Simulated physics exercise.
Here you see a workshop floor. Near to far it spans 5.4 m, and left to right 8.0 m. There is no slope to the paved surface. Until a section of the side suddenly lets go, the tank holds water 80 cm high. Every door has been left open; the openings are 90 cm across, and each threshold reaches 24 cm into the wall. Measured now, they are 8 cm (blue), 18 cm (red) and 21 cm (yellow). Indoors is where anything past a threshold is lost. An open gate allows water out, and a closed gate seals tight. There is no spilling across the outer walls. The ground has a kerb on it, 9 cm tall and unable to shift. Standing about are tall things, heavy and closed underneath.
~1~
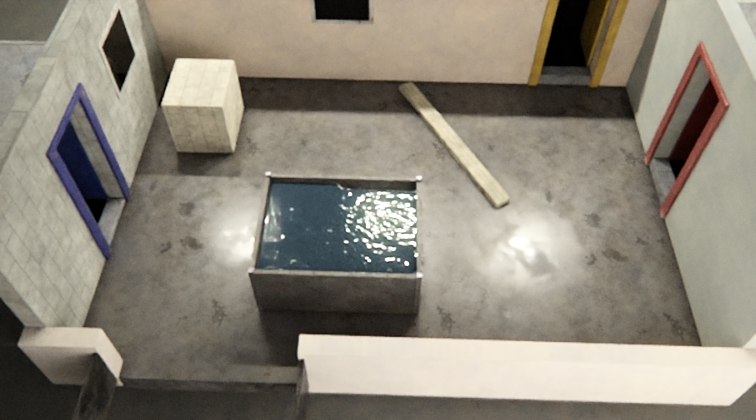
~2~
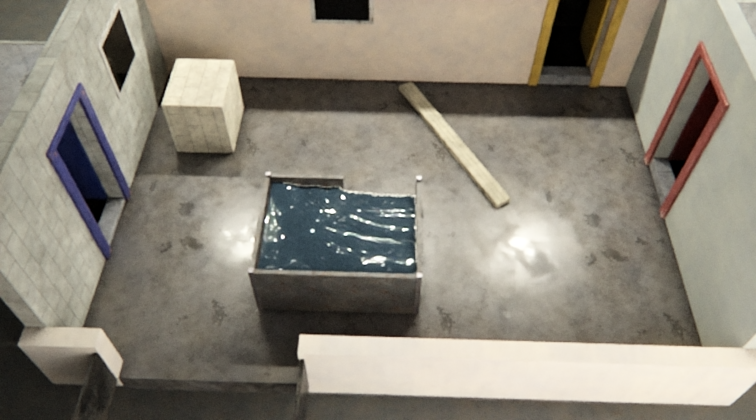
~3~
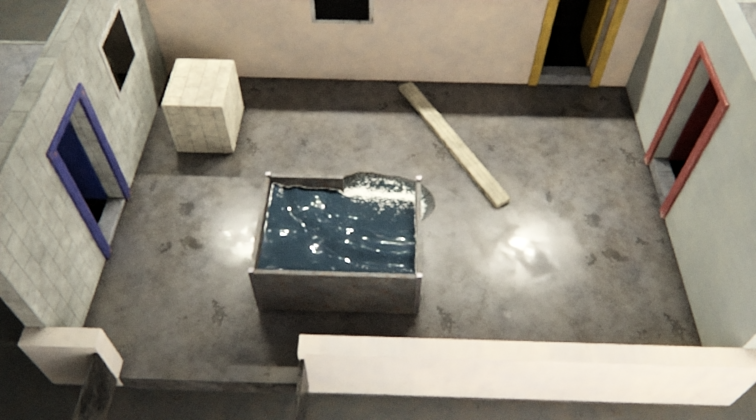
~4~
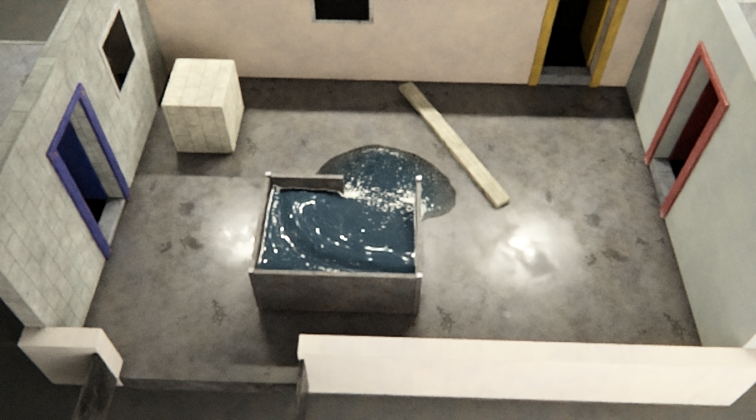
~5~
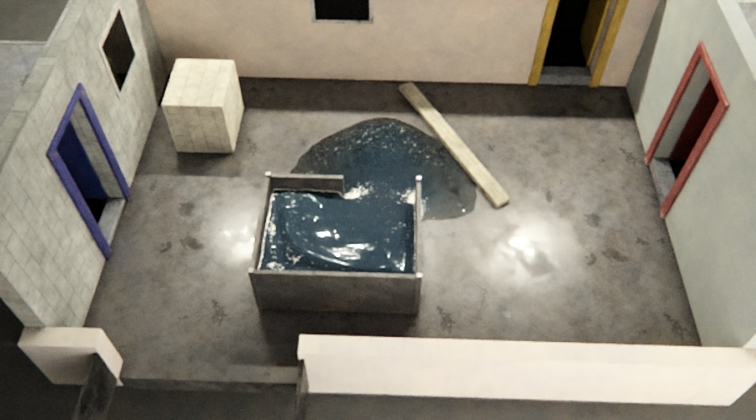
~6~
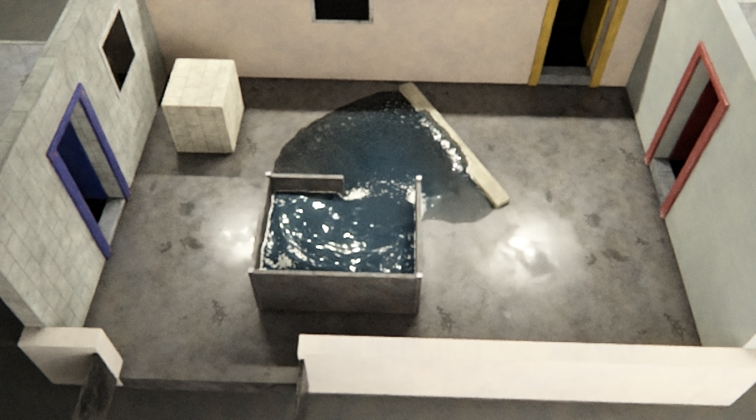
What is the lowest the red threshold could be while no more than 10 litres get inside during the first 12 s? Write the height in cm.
About 5 cm.
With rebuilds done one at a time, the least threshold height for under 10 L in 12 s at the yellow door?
For yellow, a step near 9.5 cm.
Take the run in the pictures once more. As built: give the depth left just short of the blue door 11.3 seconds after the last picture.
It stands about 2.5 centimetres deep.
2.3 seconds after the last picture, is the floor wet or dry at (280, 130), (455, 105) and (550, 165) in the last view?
Spot one awash, spot two awash, spot three awash.
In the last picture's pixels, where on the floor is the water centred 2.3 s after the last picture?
The balance point sits at roughly (378, 163).
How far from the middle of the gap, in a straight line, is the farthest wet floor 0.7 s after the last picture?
The front sits around 3.6 m out.
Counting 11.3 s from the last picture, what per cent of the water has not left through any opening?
Around 84 in a hundred parts remain.
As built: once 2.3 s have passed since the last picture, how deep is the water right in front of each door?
Lab note, cm: Blue 0; red 0; yellow 11.
Then, 0.7 s after the last picture water covers 25 % of the floor, deepest (40 cm) near (394, 87); it has not reached the red door.
Then, 2.3 s after the last picture water covers 35 % of the floor, deepest (34 cm) near (165, 88); it has not reached the red door.
Then, 11.3 s after the last picture water covers 95 % of the floor, deepest (8 cm) near (73, 358); 2 cm at the red door, 0 litres in over its 18 cm threshold.
At the red door as built, the water peaked near 9 cm, 3.7 s after the last picture.
With a threshold of 4.5 cm, 14 litres would have come in within the 12 s; with 6.5 cm, 5 litres. So under 10 litres takes about 5 cm.
